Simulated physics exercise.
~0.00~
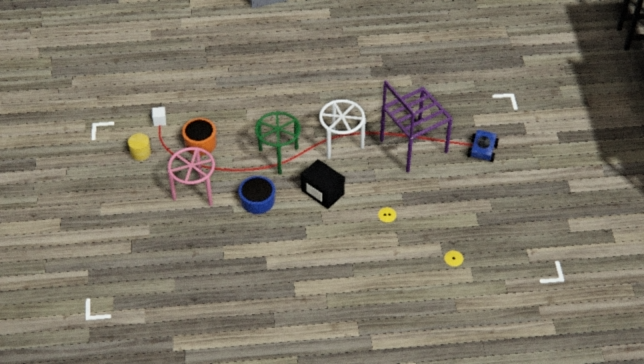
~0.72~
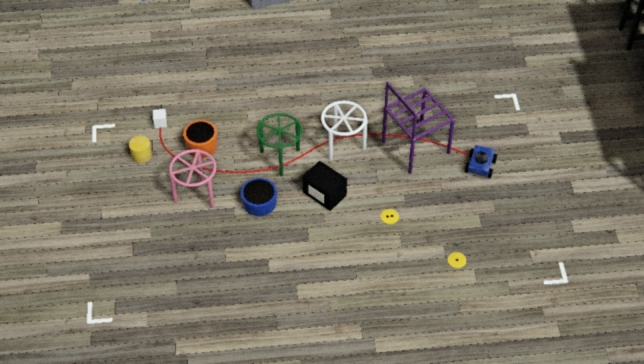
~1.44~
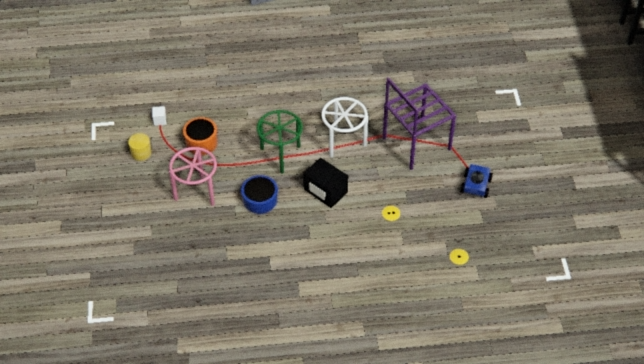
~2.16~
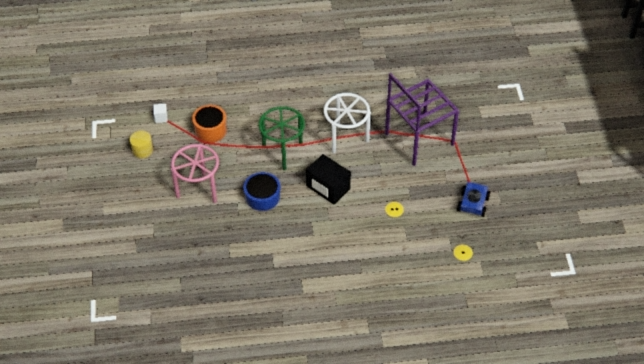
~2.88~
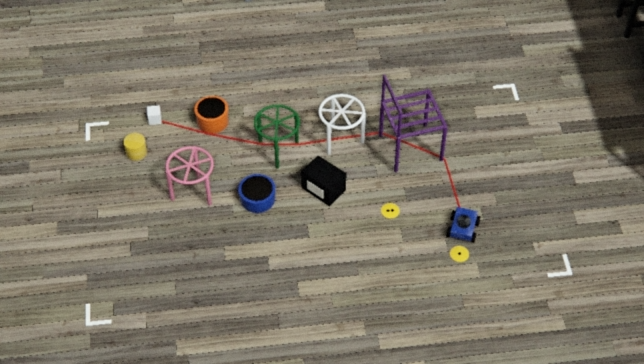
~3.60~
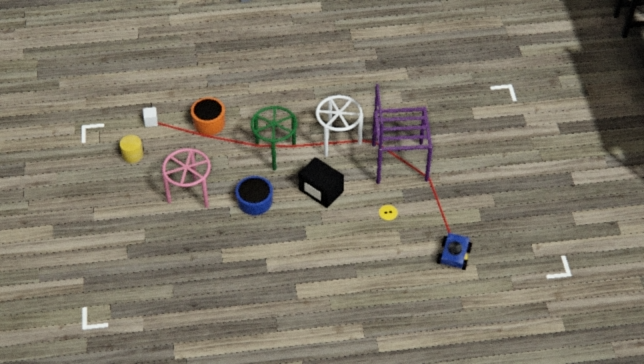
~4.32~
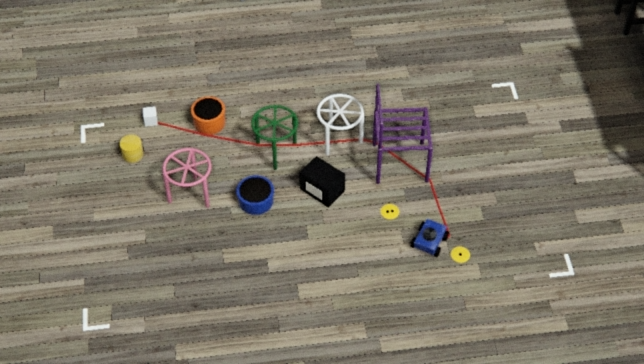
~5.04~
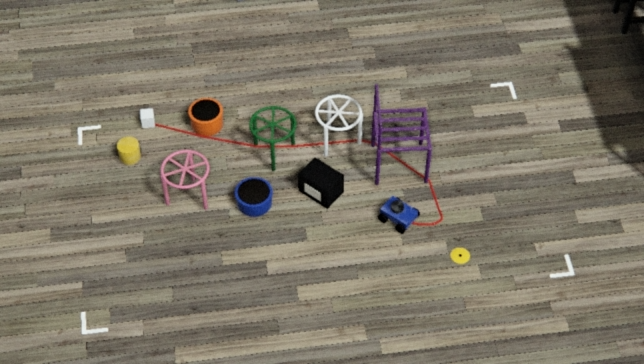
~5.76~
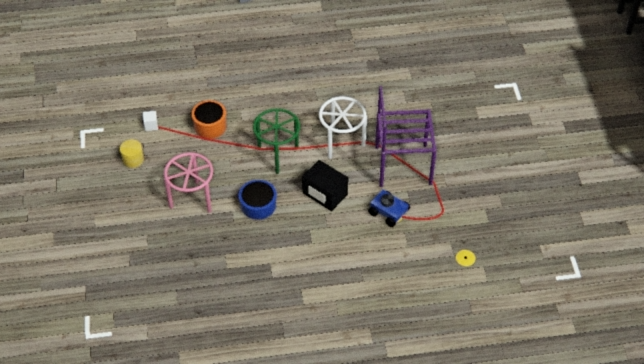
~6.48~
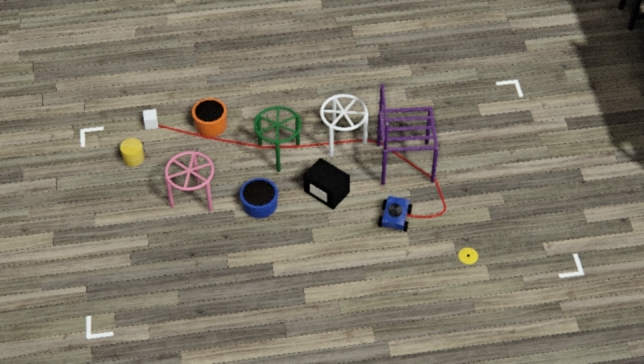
To begin with, a small blue cart sits at the right of a wood-plank floor, trailing a red lead that winds leftward among stools, pots, a black box and a purple chair to a white block. The cart drives down toward the lower yellow mark, and the lead draws tighter, nudging the orange pot slightly right and up. As the cart reaches the mark, the lead pulls the purple chair a little and turns it. The cart then heads up and left to the other yellow mark, the lead slackening behind it. It stops there, with everything still upright.
